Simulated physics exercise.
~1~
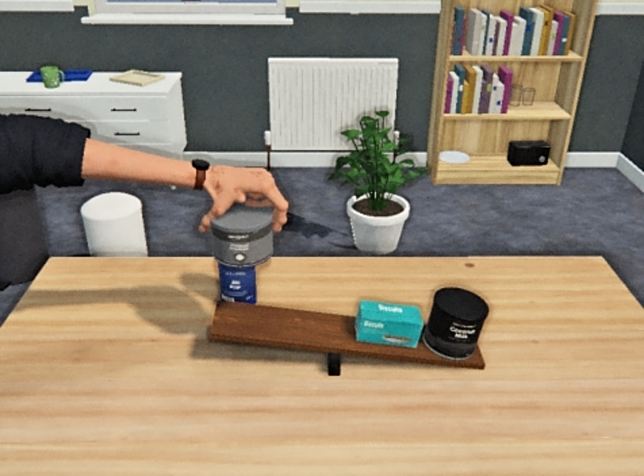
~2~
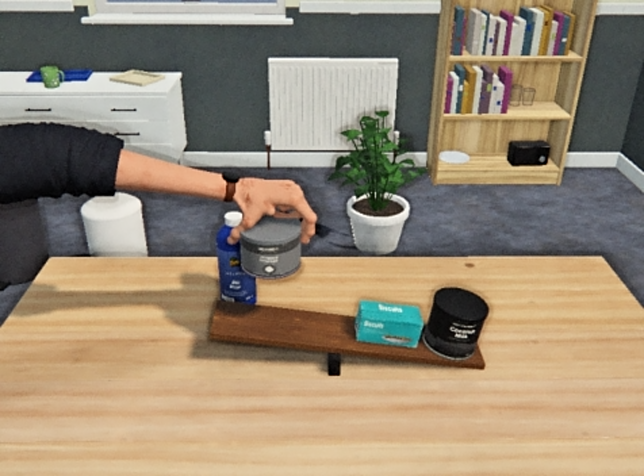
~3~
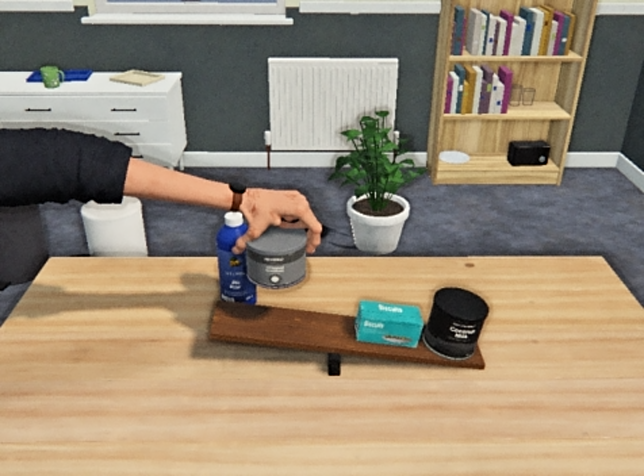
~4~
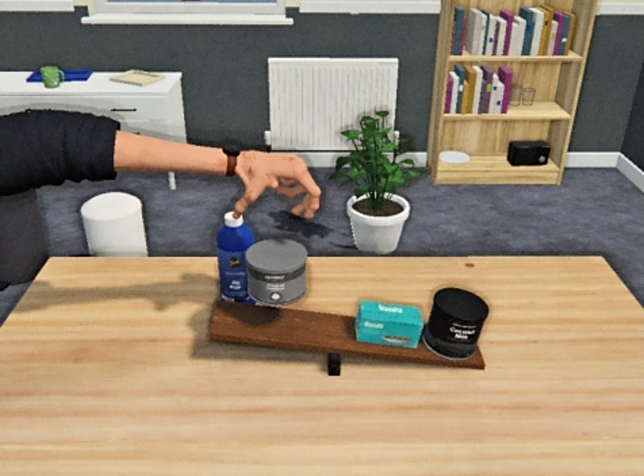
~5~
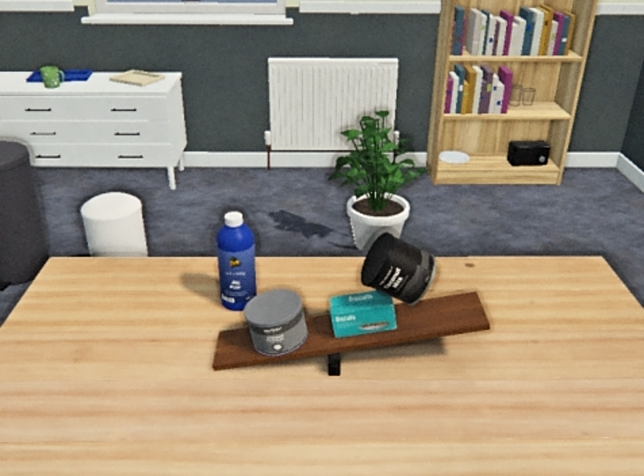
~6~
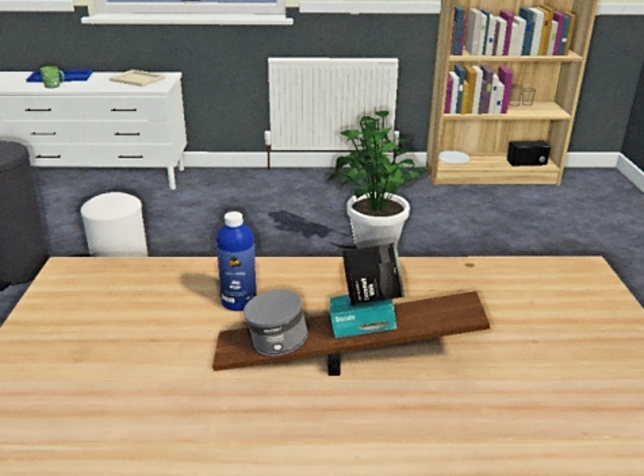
A hand drops a grey tub onto a plank, which tips, toppling the black tub.
